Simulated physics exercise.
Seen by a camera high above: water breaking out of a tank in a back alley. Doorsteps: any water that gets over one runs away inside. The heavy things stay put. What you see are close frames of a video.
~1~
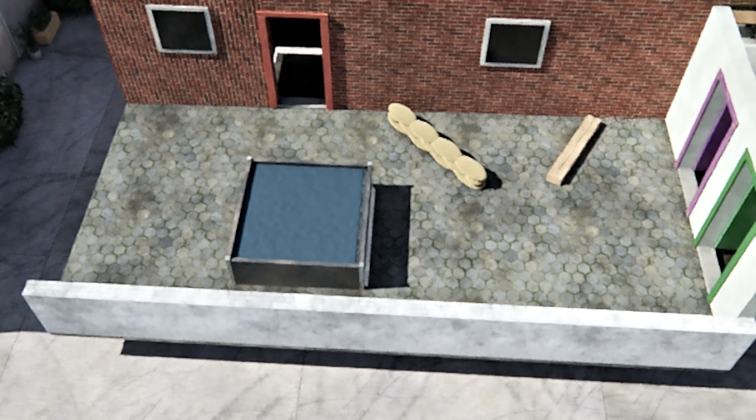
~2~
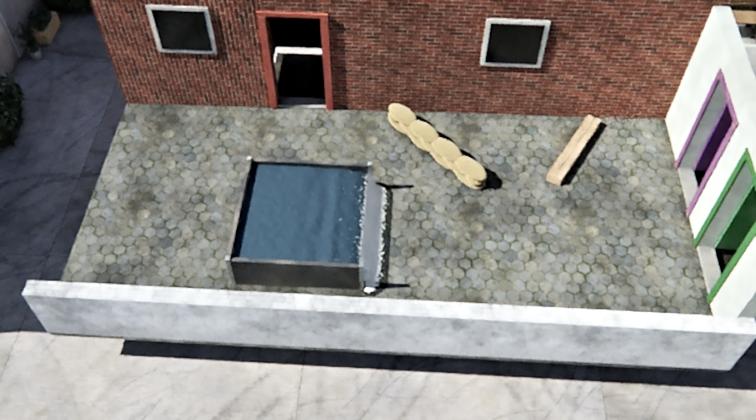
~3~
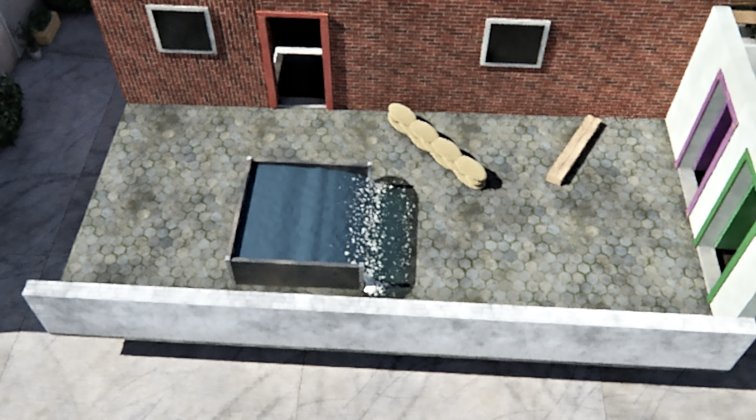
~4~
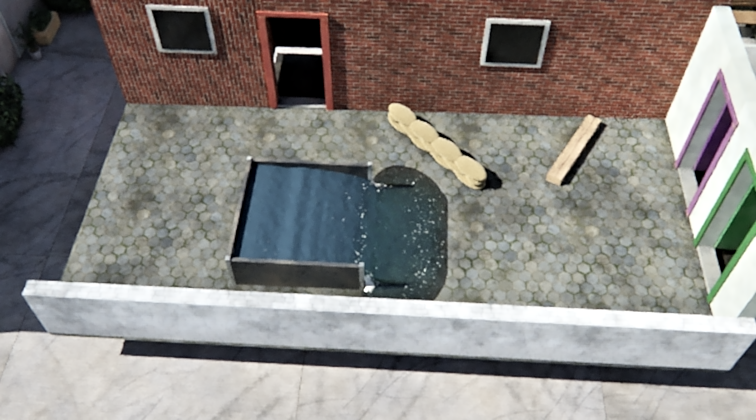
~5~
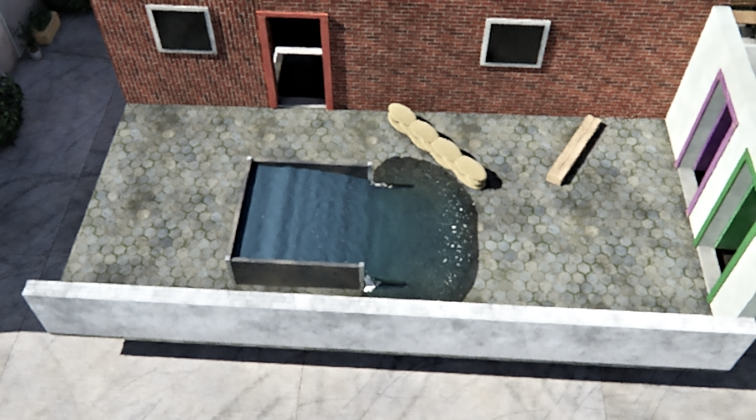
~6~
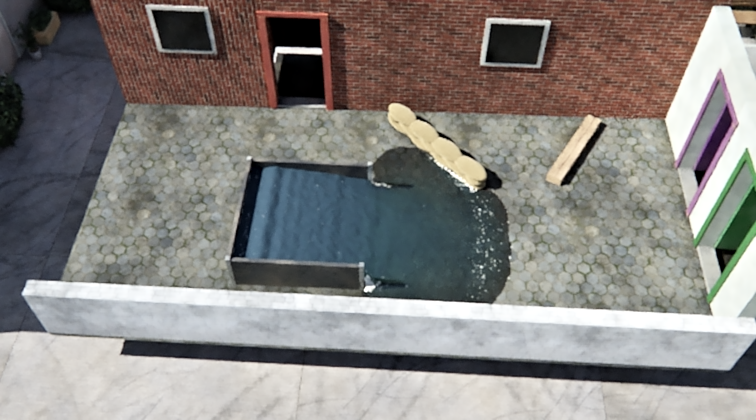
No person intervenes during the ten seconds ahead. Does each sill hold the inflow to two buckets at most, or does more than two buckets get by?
My prediction: The red door does not surpass two buckets; the green door surpasses two buckets; the purple door surpasses two buckets.
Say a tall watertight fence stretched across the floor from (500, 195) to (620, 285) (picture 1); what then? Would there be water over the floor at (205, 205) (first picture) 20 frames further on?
Answer: Free of water.
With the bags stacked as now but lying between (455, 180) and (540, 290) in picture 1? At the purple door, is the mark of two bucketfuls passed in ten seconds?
Note, purple door: Under the threshold.
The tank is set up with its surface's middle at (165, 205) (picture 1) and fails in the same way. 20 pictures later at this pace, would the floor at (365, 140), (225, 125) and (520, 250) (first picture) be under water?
Taking them in the order asked: Inundated, then spared, then inundated.
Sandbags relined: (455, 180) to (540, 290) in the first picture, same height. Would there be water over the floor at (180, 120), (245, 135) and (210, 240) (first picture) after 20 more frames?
Listed in sequence, the spots are spared, spared, spared.
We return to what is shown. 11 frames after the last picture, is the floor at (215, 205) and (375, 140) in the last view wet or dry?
The first spot is bone-dry and the second inundated.
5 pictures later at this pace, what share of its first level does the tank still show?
By my count, 54 per cent.
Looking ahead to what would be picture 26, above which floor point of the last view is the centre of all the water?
Centre of the water: Near (474, 241).
A moment on, water covers 30 % of the floor; the red door not reached, the green door not reached, the purple door not reached.
Next, water covers 40 % of the floor; the red door not reached, the green door under two buckets in, the purple door wet at the sill, nothing in.
Then, water covers 50 % of the floor; the red door wet at the sill, nothing in, the green door far over two buckets in, the purple door over two buckets in.
Later, water covers 65 % of the floor; the red door wet at the sill, nothing in, the green door far over two buckets in, the purple door over two buckets in.
In the end, water covers 75 % of the floor; the red door wet at the sill, nothing in, the green door far over two buckets in, the purple door far over two buckets in.
